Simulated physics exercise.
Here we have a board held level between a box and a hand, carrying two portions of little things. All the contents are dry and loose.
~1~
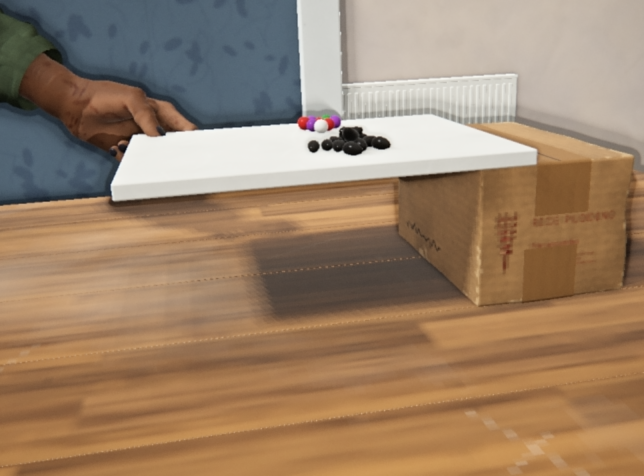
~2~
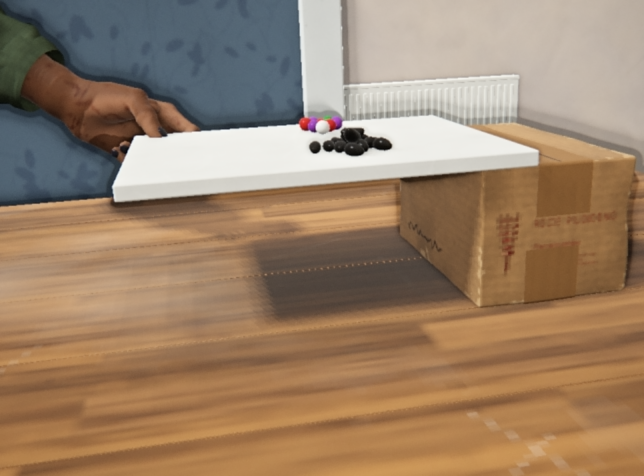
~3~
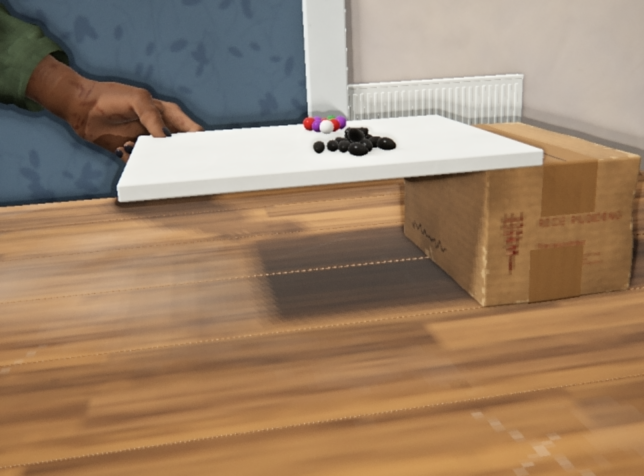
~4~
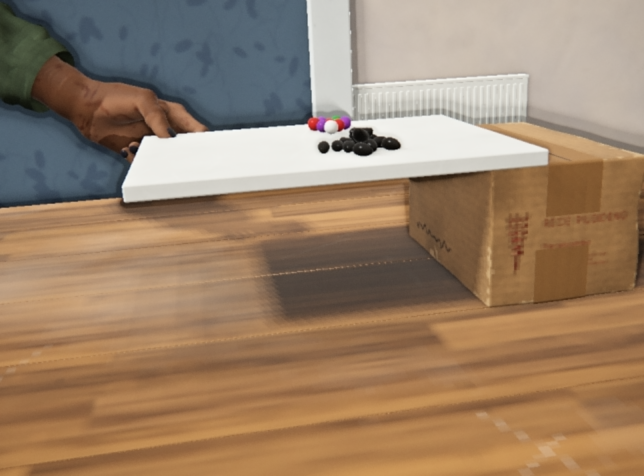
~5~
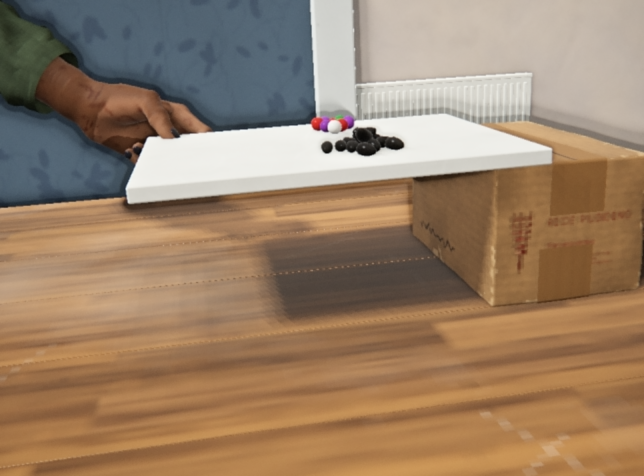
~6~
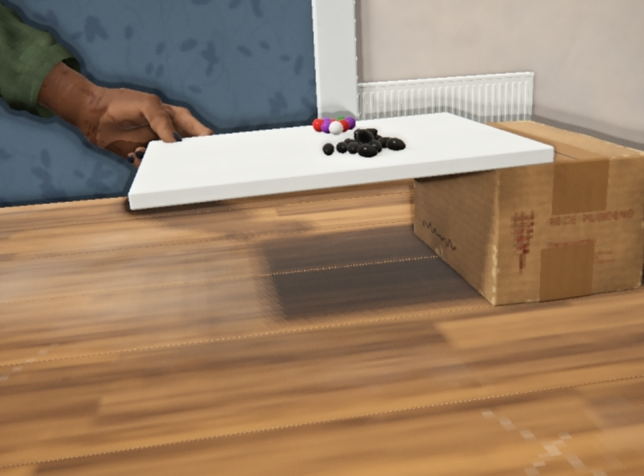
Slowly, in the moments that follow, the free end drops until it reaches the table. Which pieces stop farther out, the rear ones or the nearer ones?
The rear ones.
Then, 0.64 s past the last view, board sloping at 15°; front batch all still on the board; back batch all still on the board.
Then, 1.21 s past the last view, board sloping at 25°; front batch nearly all still on the board; back batch mostly up to a board's length out.
Then, 1.69 s past the last view, board resting at 26°; front batch mostly less than half a board's length out; back batch mostly one to two board lengths out.
Finally, board resting at 26°; front batch mostly less than half a board's length out; back batch mostly more than two board lengths out, about two thirds gone off the table; the back batch has gone farther.
